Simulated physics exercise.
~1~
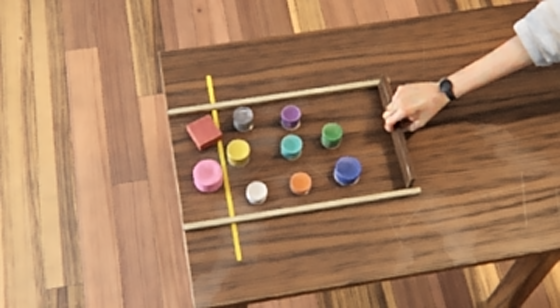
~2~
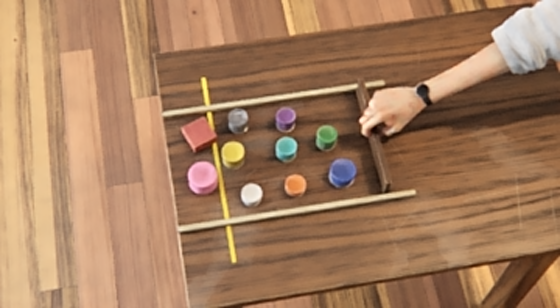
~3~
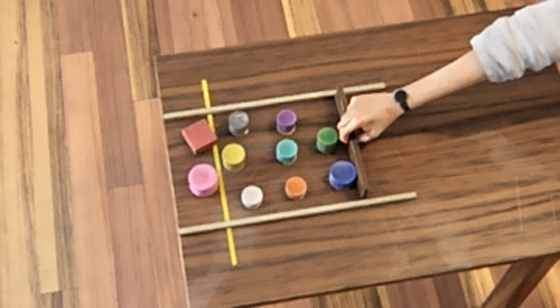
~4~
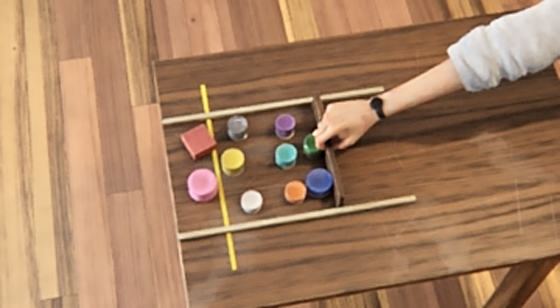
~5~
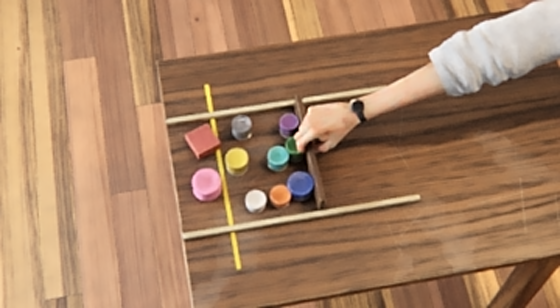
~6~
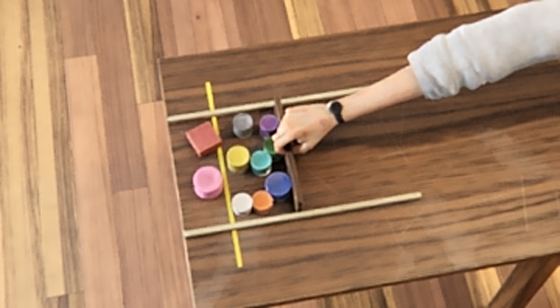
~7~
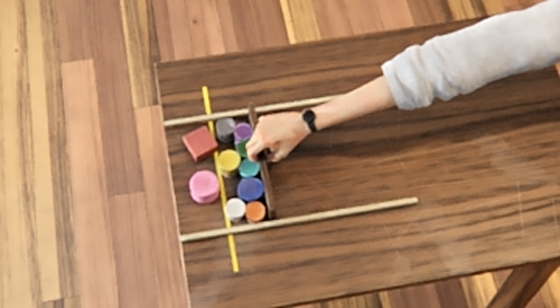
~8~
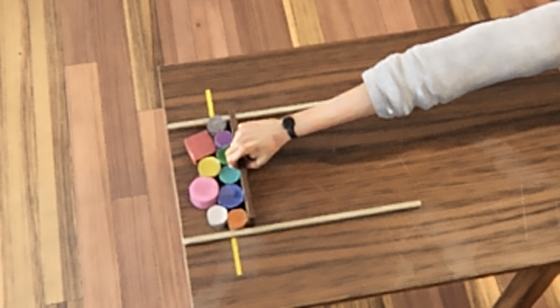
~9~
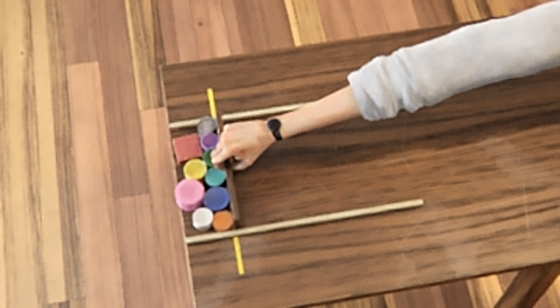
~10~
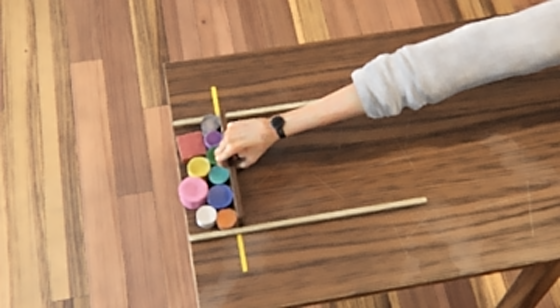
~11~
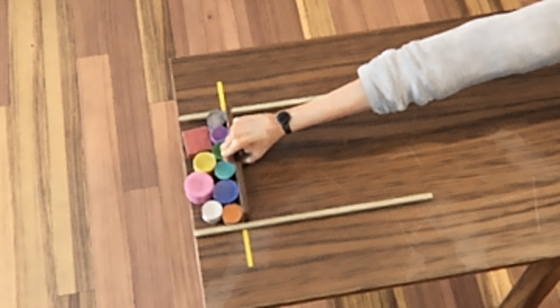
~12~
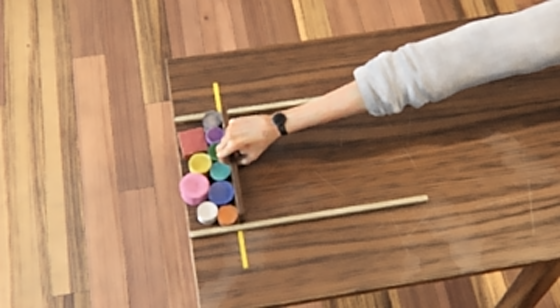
Hand sliding an upright wooden board leftward along a table, bunching colourful little pots together near the edge, none falling off.
